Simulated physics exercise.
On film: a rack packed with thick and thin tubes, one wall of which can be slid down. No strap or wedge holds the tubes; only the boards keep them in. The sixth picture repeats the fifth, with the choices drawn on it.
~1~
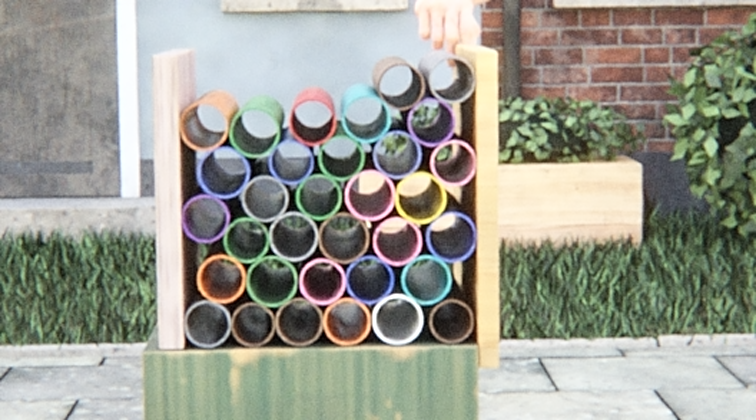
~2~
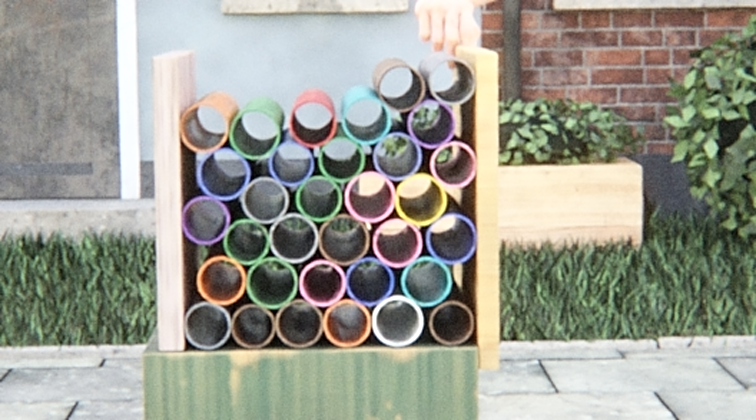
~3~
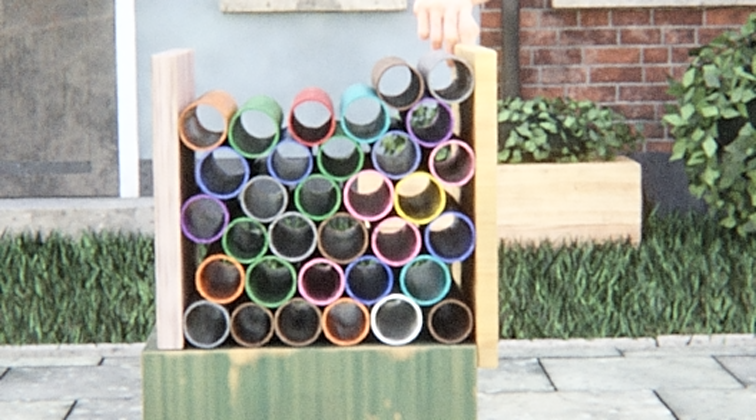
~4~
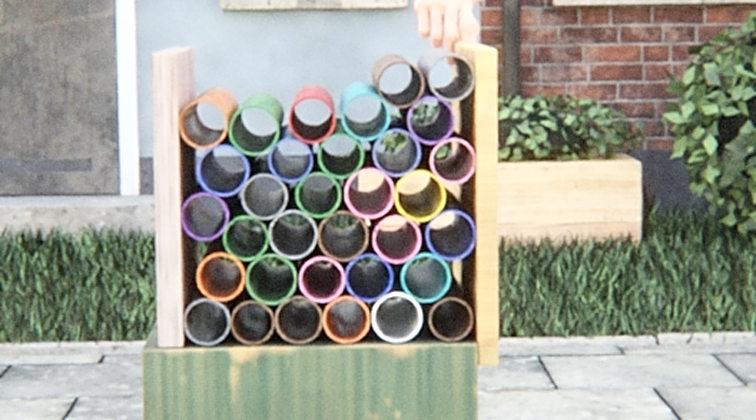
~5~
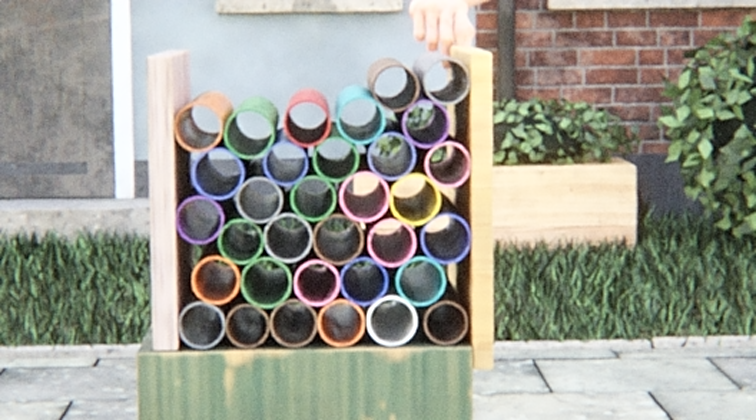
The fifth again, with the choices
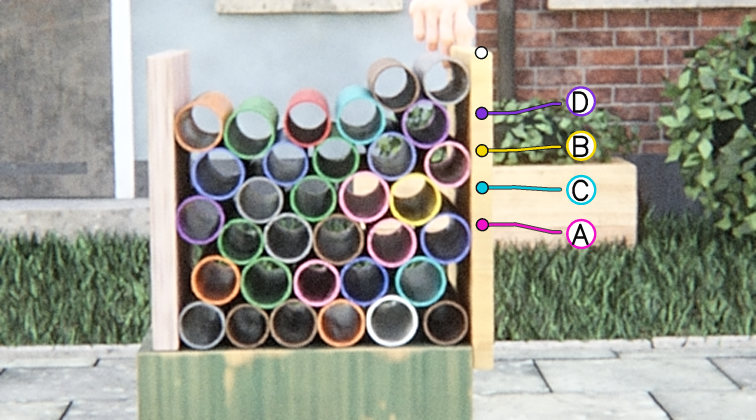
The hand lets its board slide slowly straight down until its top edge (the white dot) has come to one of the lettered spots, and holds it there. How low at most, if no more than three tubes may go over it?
Down to C.
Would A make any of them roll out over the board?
Yes.
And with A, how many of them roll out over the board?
At A the number is four.
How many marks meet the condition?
The number is three.
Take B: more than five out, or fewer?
Fewer than five.
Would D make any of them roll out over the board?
At D: No.
On the marked copy, A at (483, 225); B at (482, 151); C at (483, 188); D at (482, 113); the white dot at (482, 52).
Following C. Soon after the start, top of the board (471, 117).
Later, top of the board (471, 187).
In the end, top of the board (471, 187), one out over the board.
As for the rest, A four out over the board; B none out over the board; D none out over the board.
